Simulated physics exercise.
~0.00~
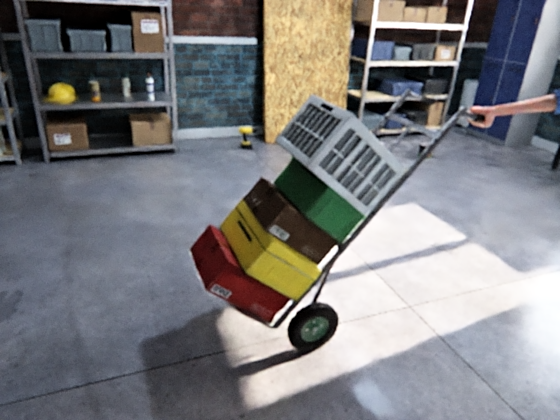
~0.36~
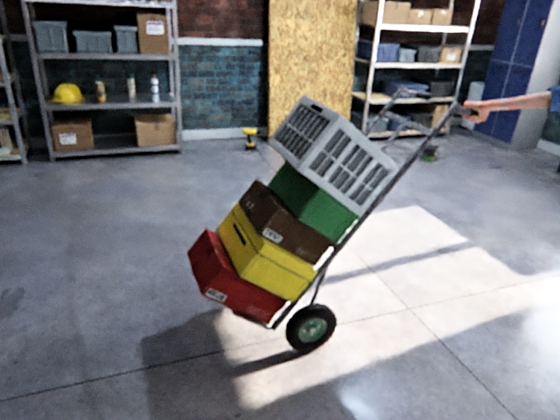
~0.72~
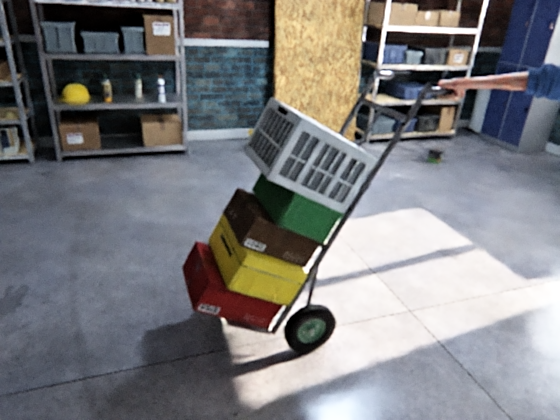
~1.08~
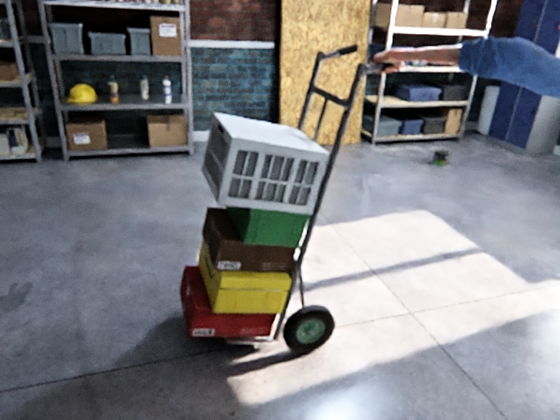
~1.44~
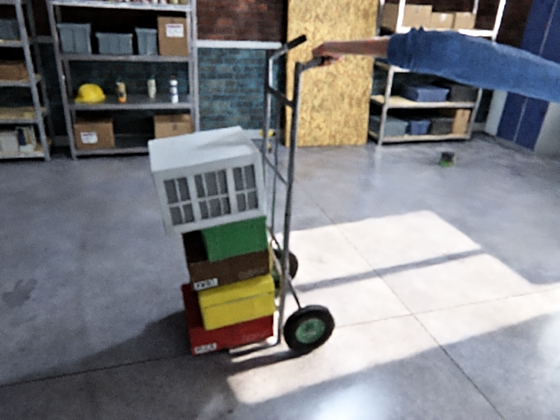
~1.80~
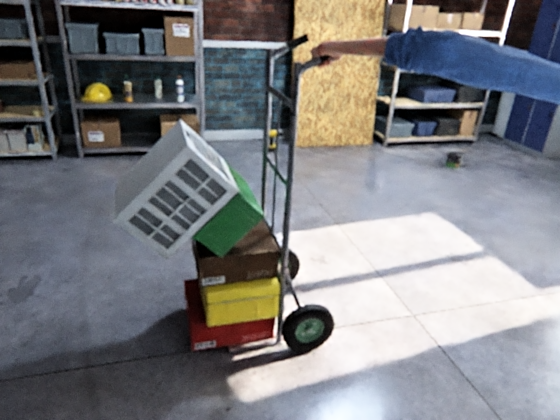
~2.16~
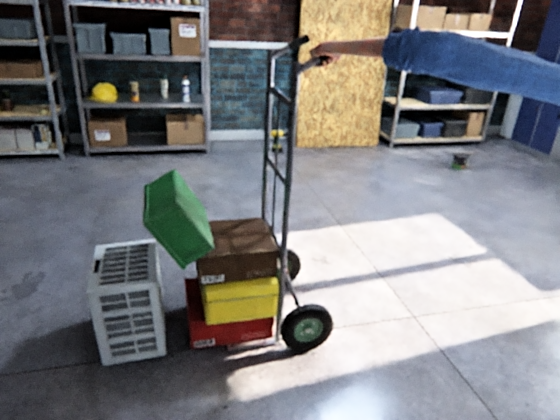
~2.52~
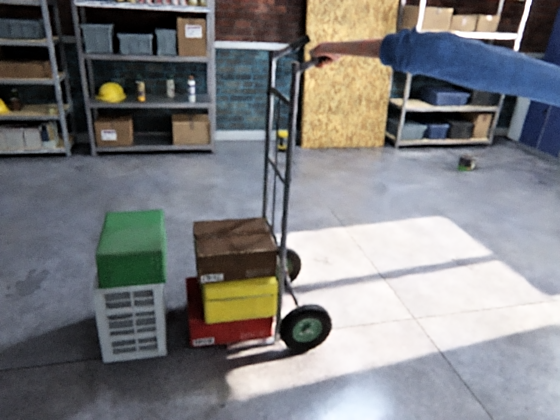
Loaded hand truck swinging upright in a person's grip, white crate and green tote toppling off left, three boxes staying stacked.
